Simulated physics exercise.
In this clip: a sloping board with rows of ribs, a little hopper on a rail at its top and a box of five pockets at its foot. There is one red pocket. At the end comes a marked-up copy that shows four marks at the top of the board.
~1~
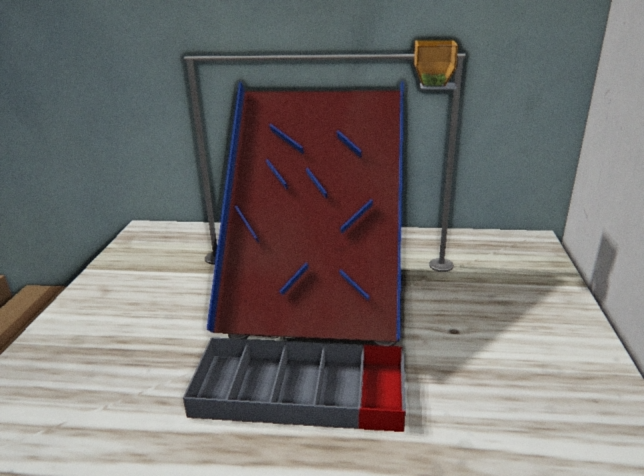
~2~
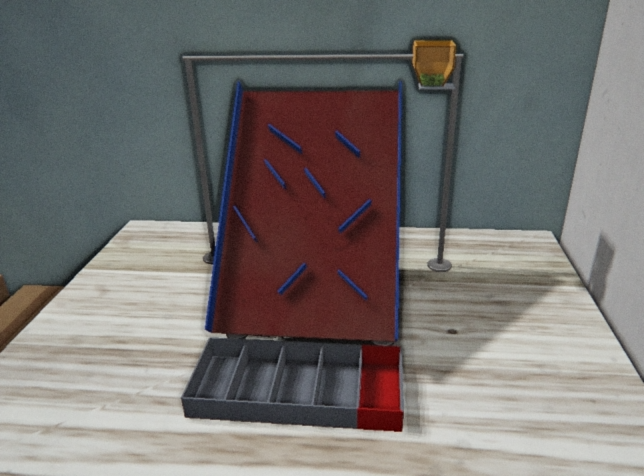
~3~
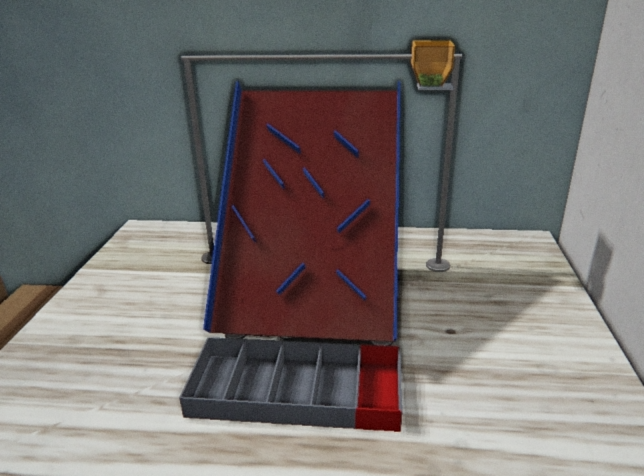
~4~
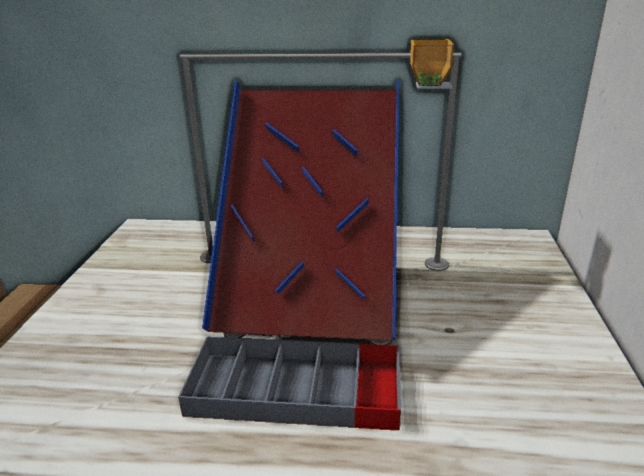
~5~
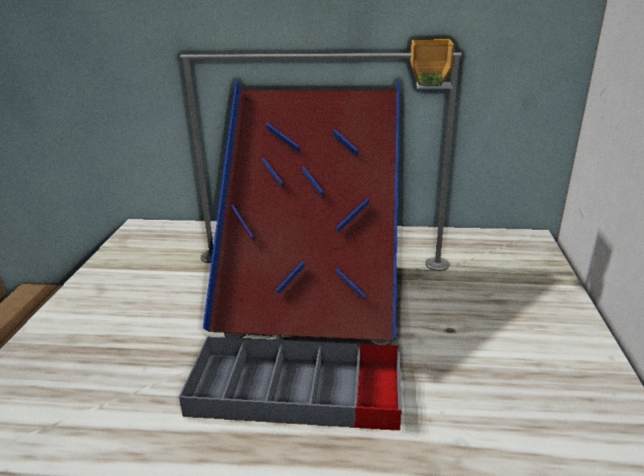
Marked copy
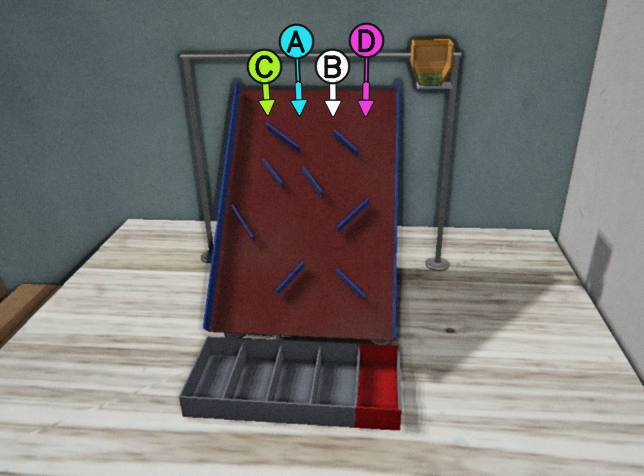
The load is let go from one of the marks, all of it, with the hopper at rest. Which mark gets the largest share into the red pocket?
D.
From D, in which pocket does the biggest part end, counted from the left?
The fifth.
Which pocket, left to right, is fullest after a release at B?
The third from the left.
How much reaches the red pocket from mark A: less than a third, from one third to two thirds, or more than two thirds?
Mark A gives less than a third.
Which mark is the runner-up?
B it is.
On the marked copy, mark A meets the board at (299, 109); mark B meets the board at (333, 110); mark C meets the board at (267, 109); mark D meets the board at (365, 110).
For mark A, only a few in the red pocket, all but a few in other pockets, only a few outside the box.
For mark B, close to a quarter in the red pocket, close to half in other pockets, close to a quarter outside the box.
For mark C, none at all in the red pocket, all but a few in other pockets, a small share outside the box.
For mark D, close to half in the red pocket, a small share in other pockets, close to a third outside the box.
